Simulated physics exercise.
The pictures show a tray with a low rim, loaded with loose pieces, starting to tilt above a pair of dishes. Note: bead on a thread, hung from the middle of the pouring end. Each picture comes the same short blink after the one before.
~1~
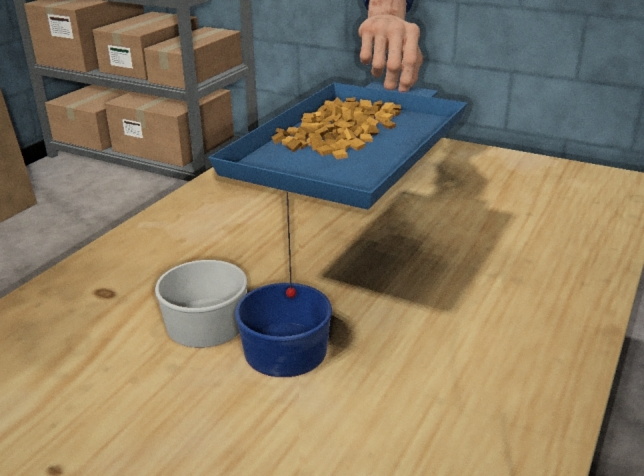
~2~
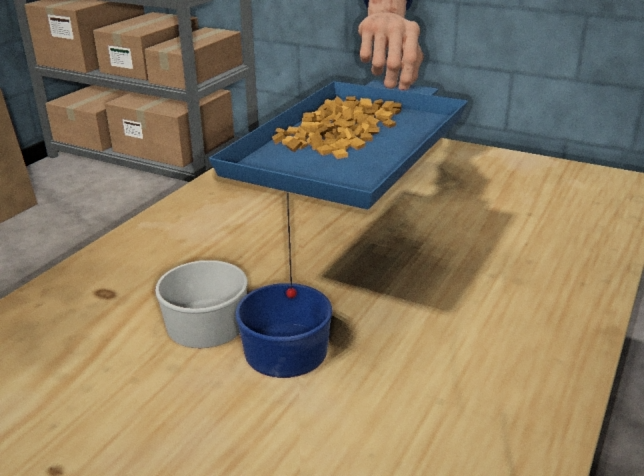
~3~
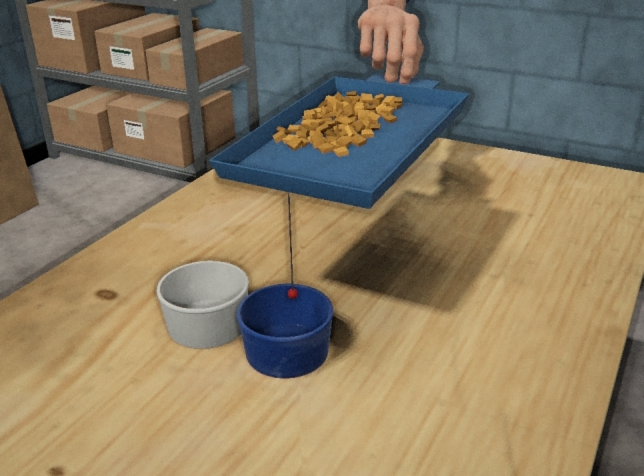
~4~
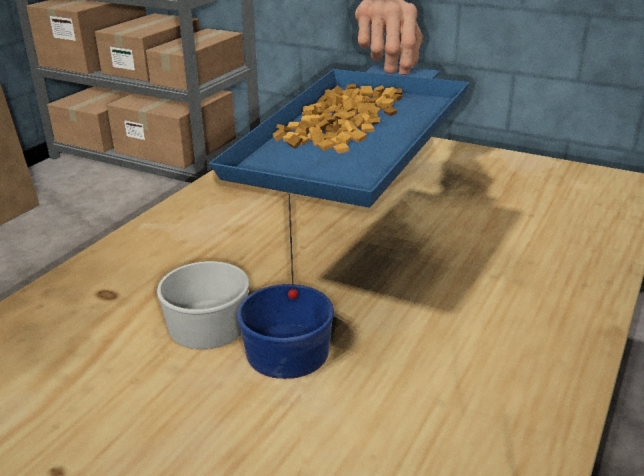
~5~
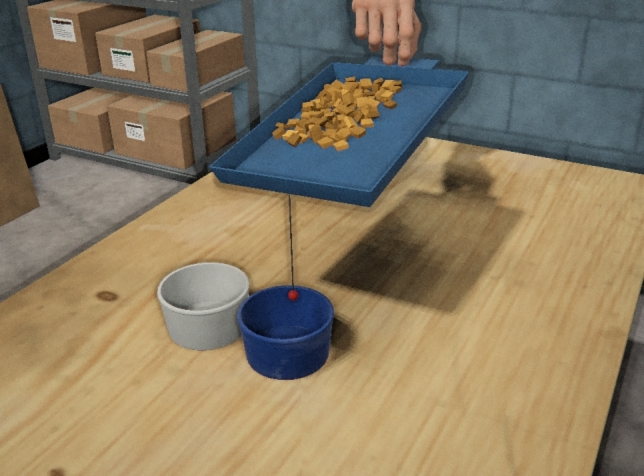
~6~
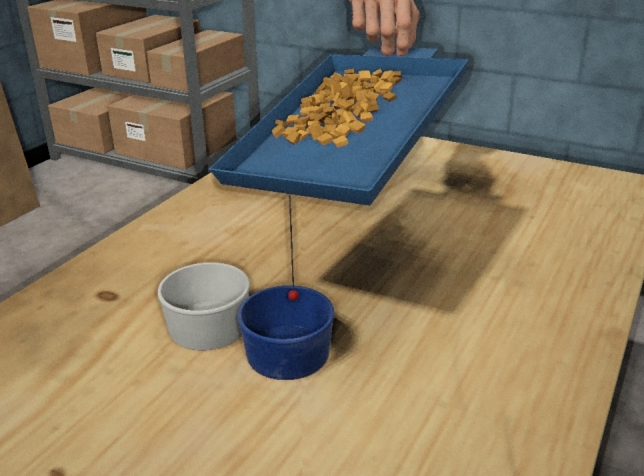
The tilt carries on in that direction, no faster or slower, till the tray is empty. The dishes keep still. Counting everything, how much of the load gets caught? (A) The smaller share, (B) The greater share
Option B: The greater share.
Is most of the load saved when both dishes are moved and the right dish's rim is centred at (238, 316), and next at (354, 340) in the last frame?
For the two tries in order: Exceeding half, not as much as half.
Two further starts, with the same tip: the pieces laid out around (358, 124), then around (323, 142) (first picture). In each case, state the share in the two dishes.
You'd get near 80 percent first and near 80 percent next.
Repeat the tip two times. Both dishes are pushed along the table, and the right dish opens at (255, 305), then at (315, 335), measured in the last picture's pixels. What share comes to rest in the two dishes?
That makes 80 per cent, followed by 90 per cent.
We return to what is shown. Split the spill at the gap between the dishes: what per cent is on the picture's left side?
It works out at some 80 percent.
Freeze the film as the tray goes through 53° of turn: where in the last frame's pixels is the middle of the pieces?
The middle of the pieces lands at roughly (253, 157).
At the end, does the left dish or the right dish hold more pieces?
The one at left ends up fuller.
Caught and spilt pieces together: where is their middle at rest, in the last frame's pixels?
It settles centred around (210, 325).
Soon after the last picture, tray tipped steeply; nearly all on the tray; a stray few in the air.
A little later, tray tipped right over; about two thirds on the tray; about a quarter in the left dish; a small part outside both; a small part in the air.
Later still, tray tipped past a quarter turn; a small part in the right dish; most in the left dish; a small part outside both.
At rest, tray tipped past a quarter turn; a small part in the right dish; most in the left dish; a small part outside both.
